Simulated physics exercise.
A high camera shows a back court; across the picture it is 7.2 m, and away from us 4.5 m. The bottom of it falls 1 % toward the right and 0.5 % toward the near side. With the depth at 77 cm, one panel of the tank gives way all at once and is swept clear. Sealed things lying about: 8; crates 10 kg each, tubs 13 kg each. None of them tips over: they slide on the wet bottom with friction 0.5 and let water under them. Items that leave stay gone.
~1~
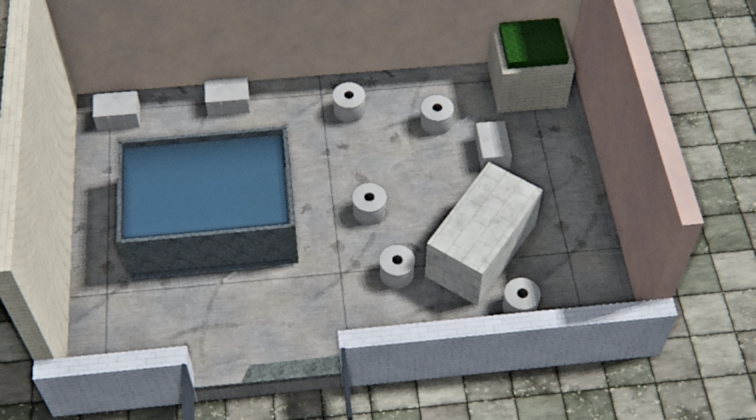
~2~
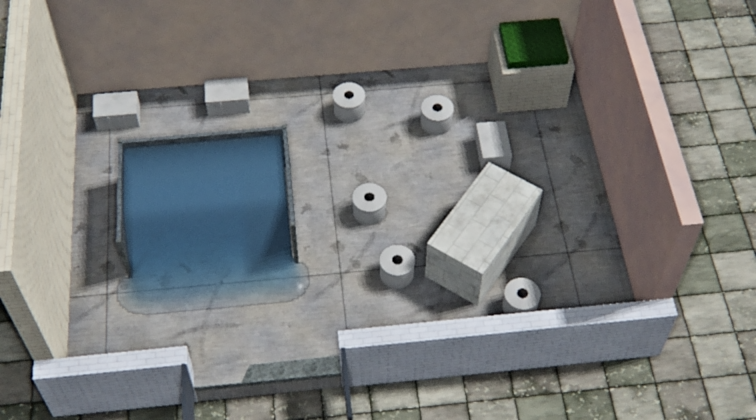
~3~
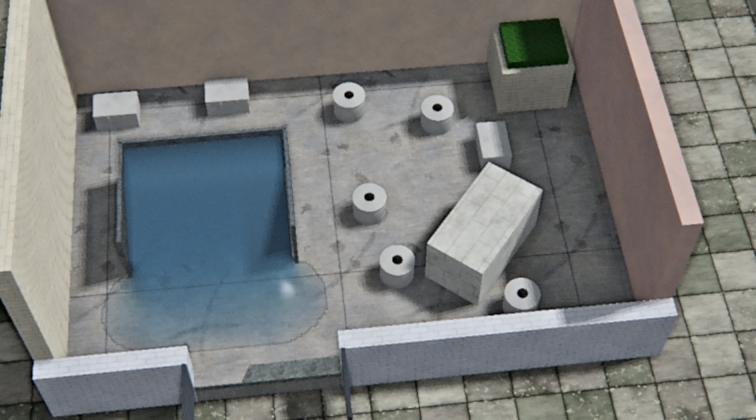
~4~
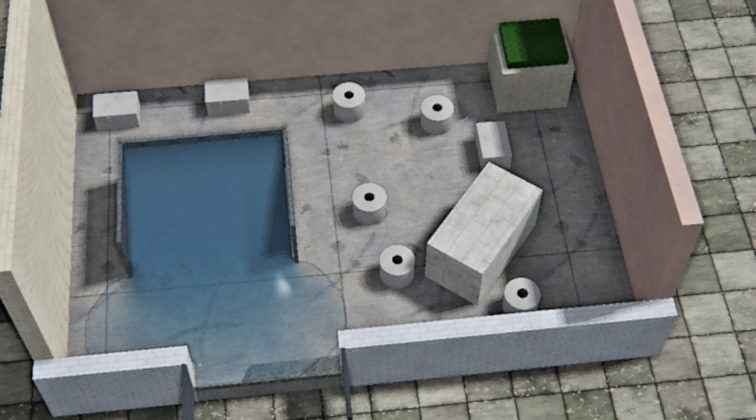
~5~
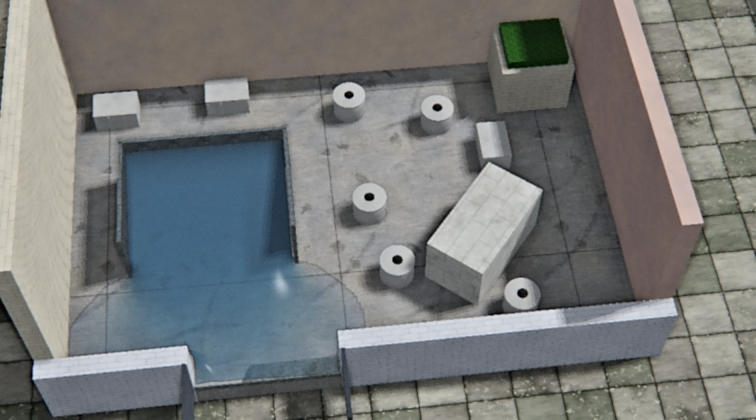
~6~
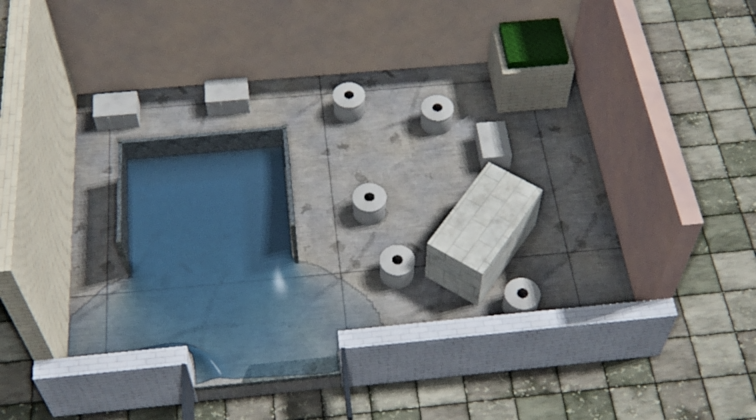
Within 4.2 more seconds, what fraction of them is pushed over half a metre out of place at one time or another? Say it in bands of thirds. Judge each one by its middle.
Low band.
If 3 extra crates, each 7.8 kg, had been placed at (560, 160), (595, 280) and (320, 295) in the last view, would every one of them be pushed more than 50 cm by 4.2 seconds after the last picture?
In the order asked: Not as far, not as far, farther than that.
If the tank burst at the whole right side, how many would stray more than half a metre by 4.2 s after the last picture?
Then the count would be 7.
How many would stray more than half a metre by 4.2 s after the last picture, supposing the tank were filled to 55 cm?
You'd get 1 in that case.
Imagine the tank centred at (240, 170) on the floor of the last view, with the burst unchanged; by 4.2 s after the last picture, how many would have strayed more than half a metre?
1.
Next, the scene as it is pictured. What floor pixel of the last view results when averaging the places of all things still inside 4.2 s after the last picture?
The centre sits near (391, 179).
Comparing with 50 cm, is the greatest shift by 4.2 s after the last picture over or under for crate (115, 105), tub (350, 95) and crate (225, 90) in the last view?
Result, in order: Overshooting / undershooting / overshooting.
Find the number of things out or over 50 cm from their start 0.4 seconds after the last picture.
I make it 0.
Then, 0.4 s after the last picture 0 of 8 are over 50 cm from their spots; 0 afloat.
Then, 1.5 s after the last picture 0 of 8 are over 50 cm from their spots; 0 afloat.
Then, 2.8 s after the last picture 0 of 8 are over 50 cm from their spots; 0 afloat.
Then, 4.2 s after the last picture 2 of 8 are over 50 cm from their spots, and 2 have been at some point; 1 afloat.
